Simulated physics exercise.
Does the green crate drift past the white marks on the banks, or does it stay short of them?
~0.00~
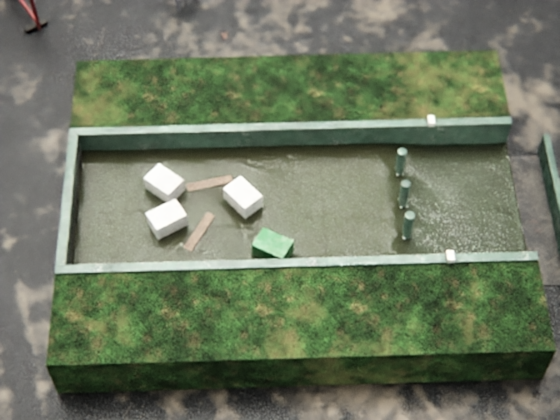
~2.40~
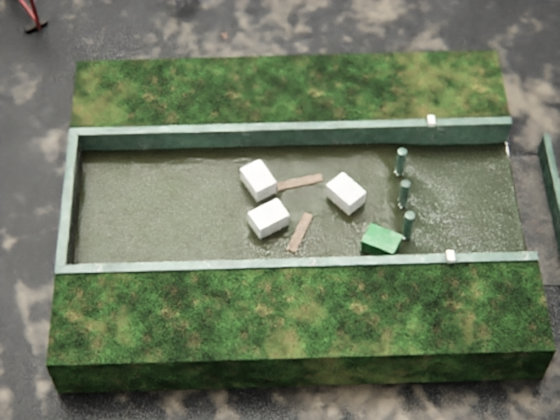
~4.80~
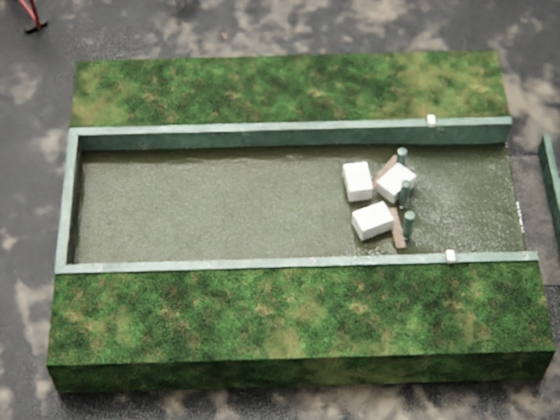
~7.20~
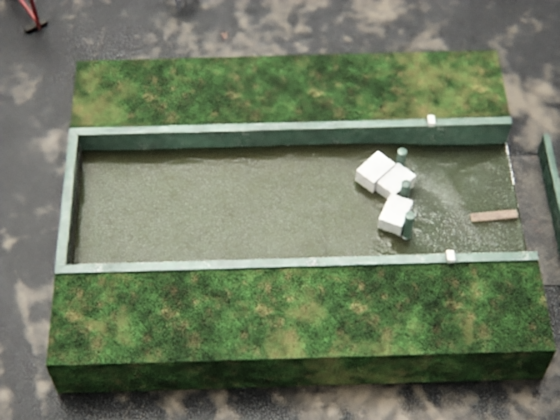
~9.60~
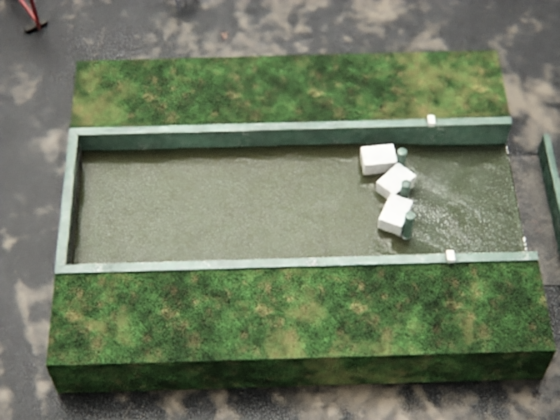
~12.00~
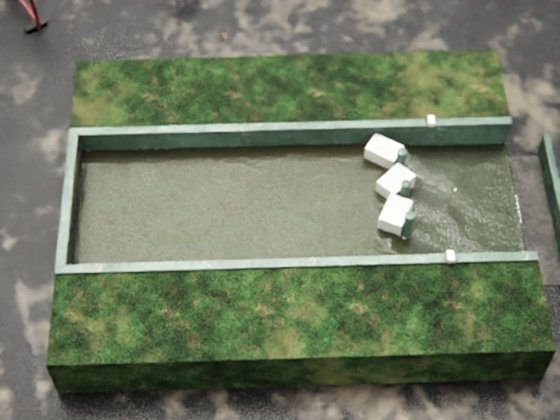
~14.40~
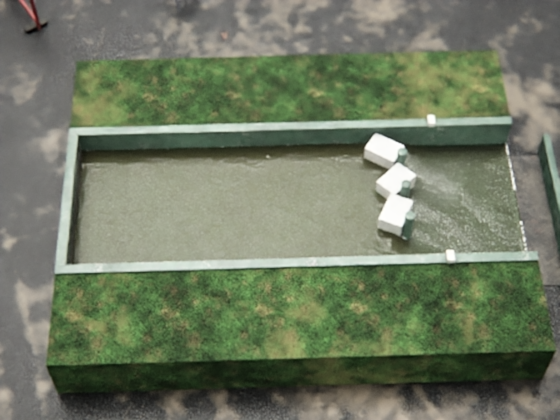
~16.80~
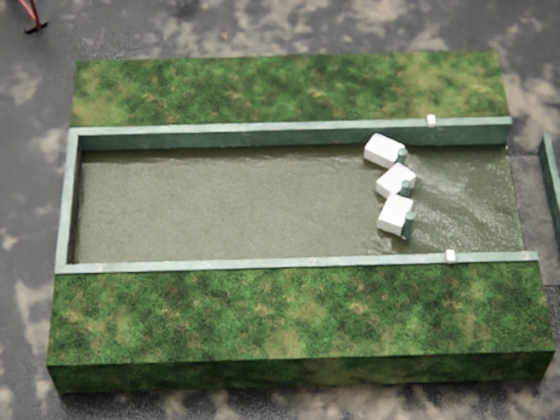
The green crate gets past the white marks. It drifts right with the water and is gone from the channel by the end.
